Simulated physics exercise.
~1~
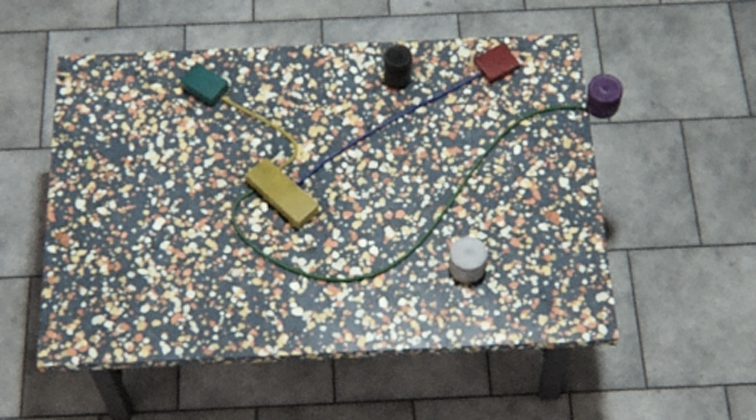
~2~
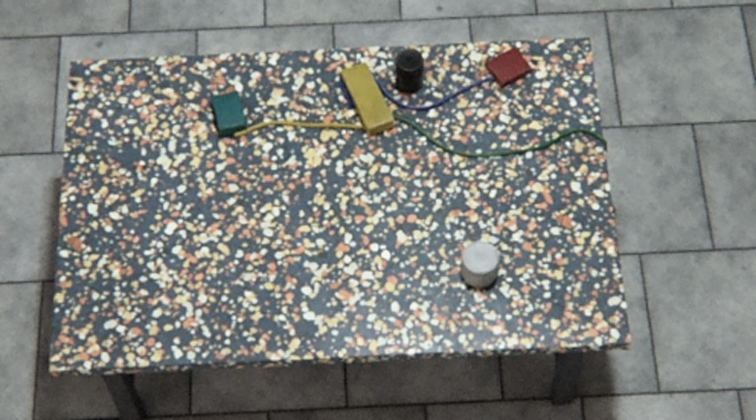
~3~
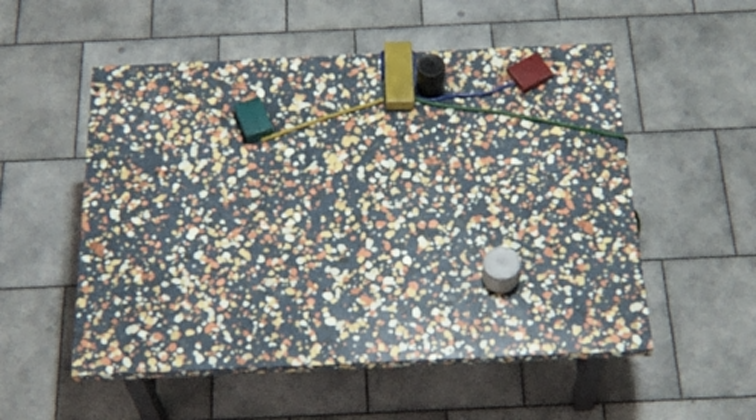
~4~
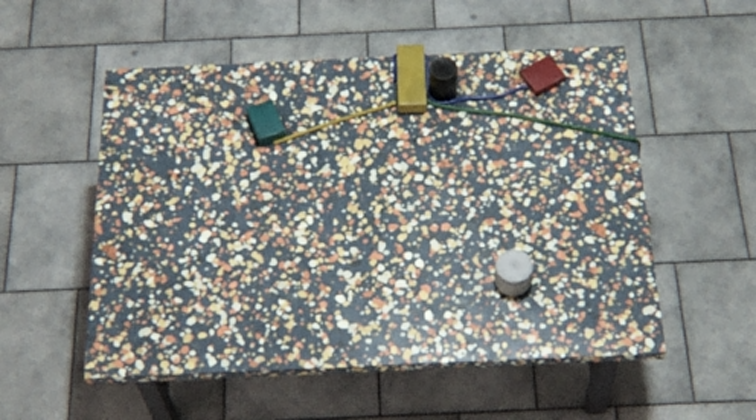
A purple cylinder drops off the table's right side, its cable dragging the yellow strip up beside the black tub.
